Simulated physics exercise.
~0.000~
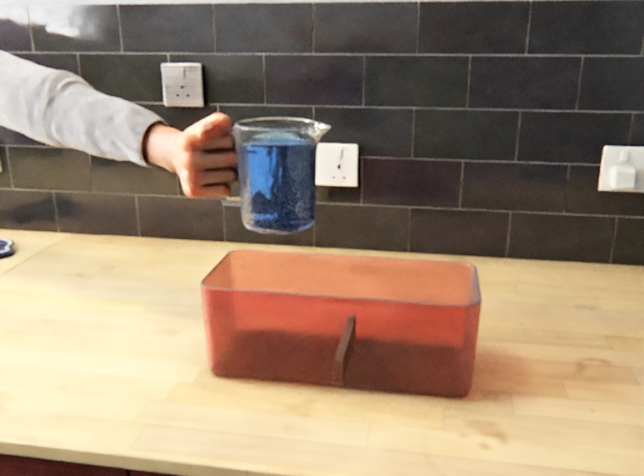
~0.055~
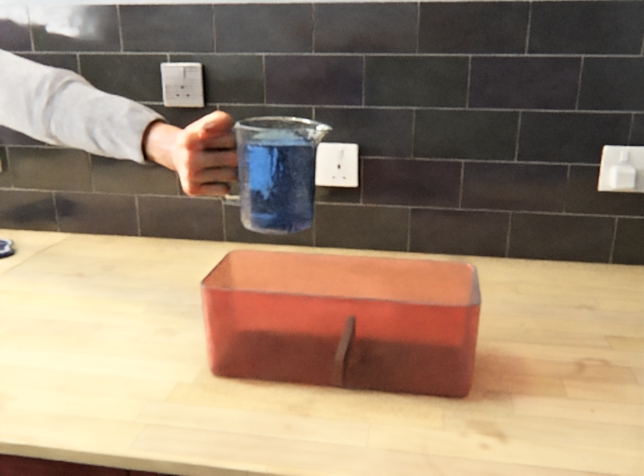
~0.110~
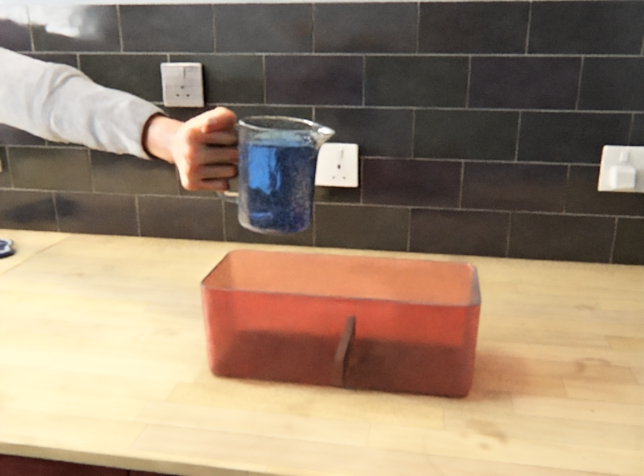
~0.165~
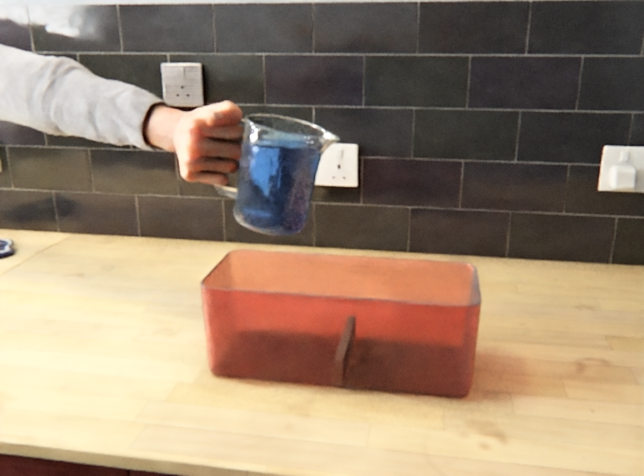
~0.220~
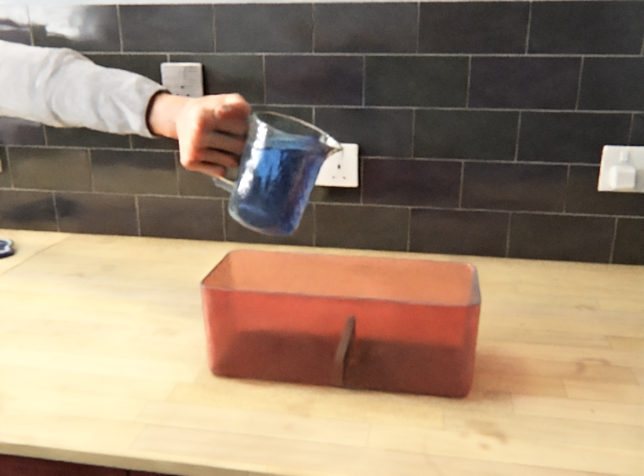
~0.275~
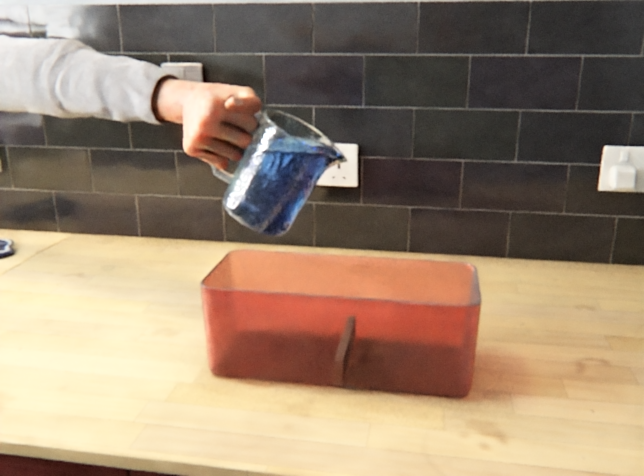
At the start, a hand from the left holds a glass jug of blue liquid upright above an empty, long reddish basin on a wooden worktop. The hand then leans the jug to the right, slowly at first and then further, and the blue liquid shifts towards the spout.
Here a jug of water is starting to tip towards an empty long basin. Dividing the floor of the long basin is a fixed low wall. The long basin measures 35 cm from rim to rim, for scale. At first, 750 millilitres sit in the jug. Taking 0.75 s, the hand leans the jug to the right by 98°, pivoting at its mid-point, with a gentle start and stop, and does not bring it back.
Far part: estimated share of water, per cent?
93 per cent.
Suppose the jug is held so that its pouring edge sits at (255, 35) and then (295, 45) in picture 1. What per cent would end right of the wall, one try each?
Respectively 45 and 85 %.
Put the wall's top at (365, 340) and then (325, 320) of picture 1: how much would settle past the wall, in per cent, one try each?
In order, 85 and 95 per cent.
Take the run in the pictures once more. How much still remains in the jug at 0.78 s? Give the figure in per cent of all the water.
Share remaining: Approx. 28 %.
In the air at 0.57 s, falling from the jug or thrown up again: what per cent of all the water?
Roughly 20 %.
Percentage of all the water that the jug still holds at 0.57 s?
70 %.
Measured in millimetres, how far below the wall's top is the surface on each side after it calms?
Near 34 mm for the left and near 4 mm for the right.
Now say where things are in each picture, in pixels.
Tilt 0°; pouring edge (331, 127); surface from (242, 138) to (317, 140); the long basin's rim runs from (216, 268) to (478, 285); the wall's top is at (346, 337), in the first frame.
Tilt 1°; pouring edge (332, 128); surface from (242, 137) to (318, 140), in the second frame.
Tilt 5°; pouring edge (335, 132); surface from (245, 136) to (320, 142), in the third frame.
Tilt 11°; pouring edge (339, 139); surface from (248, 137) to (324, 144), in the fourth frame.
Tilt 19°; pouring edge (344, 148); surface from (249, 146) to (332, 146), in the fifth frame.
Tilt 29°; pouring edge (348, 160); surface from (244, 159) to (343, 152), in the sixth frame.
Then, 0.57 s in, the tilt is 84° and 69 per cent is still to pour, 0 is left of the wall and 12 right of it.
Then, 0.78 s in, the tilt is 98° and 27 per cent is still to pour, 2 is left of the wall and 54 right of it.
Then, 1.01 s in, the tilt is 98° and 8 per cent is still to pour, 4 is left of the wall and 83 right of it.
Then, 1.25 s in, the tilt is 98° and 2 per cent is still to pour, 5 is left of the wall and 92 right of it.
Finally, 6 per cent lies left of the wall, 93 right of it and 1 outside.
